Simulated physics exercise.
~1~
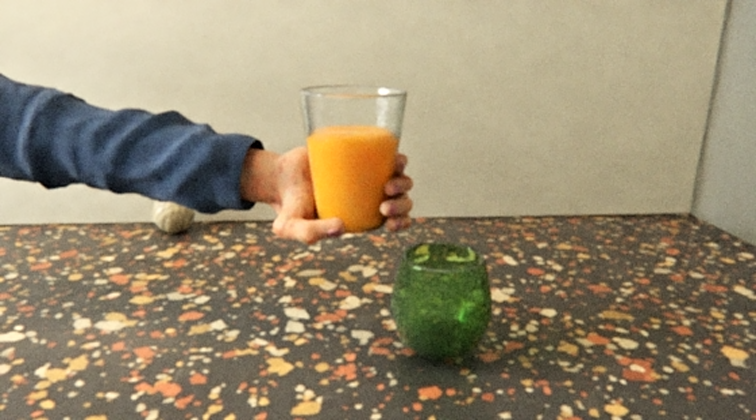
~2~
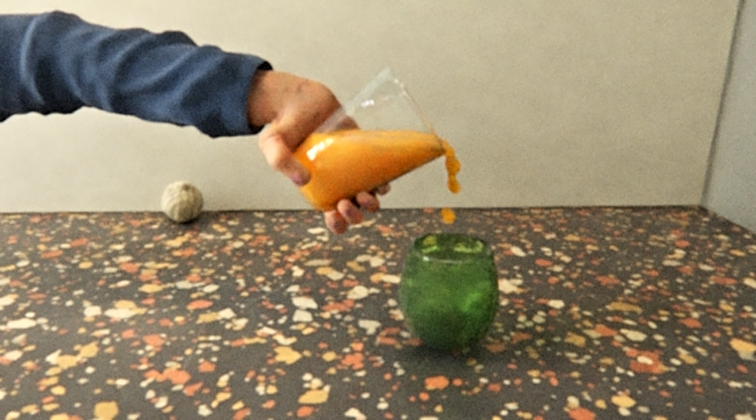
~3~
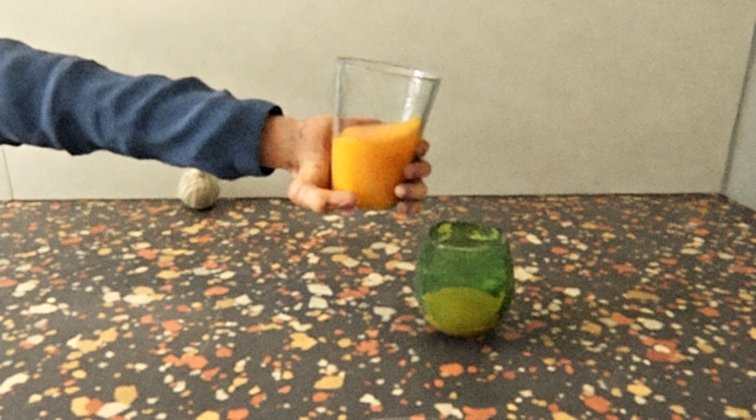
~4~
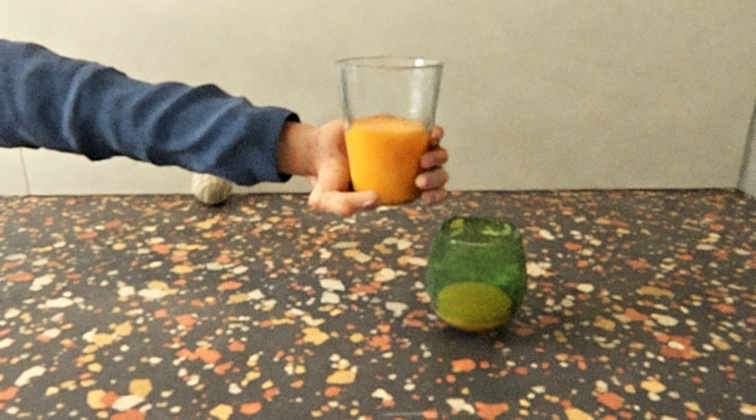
A hand tips orange juice from a tumbler into a green glass, then levels it.
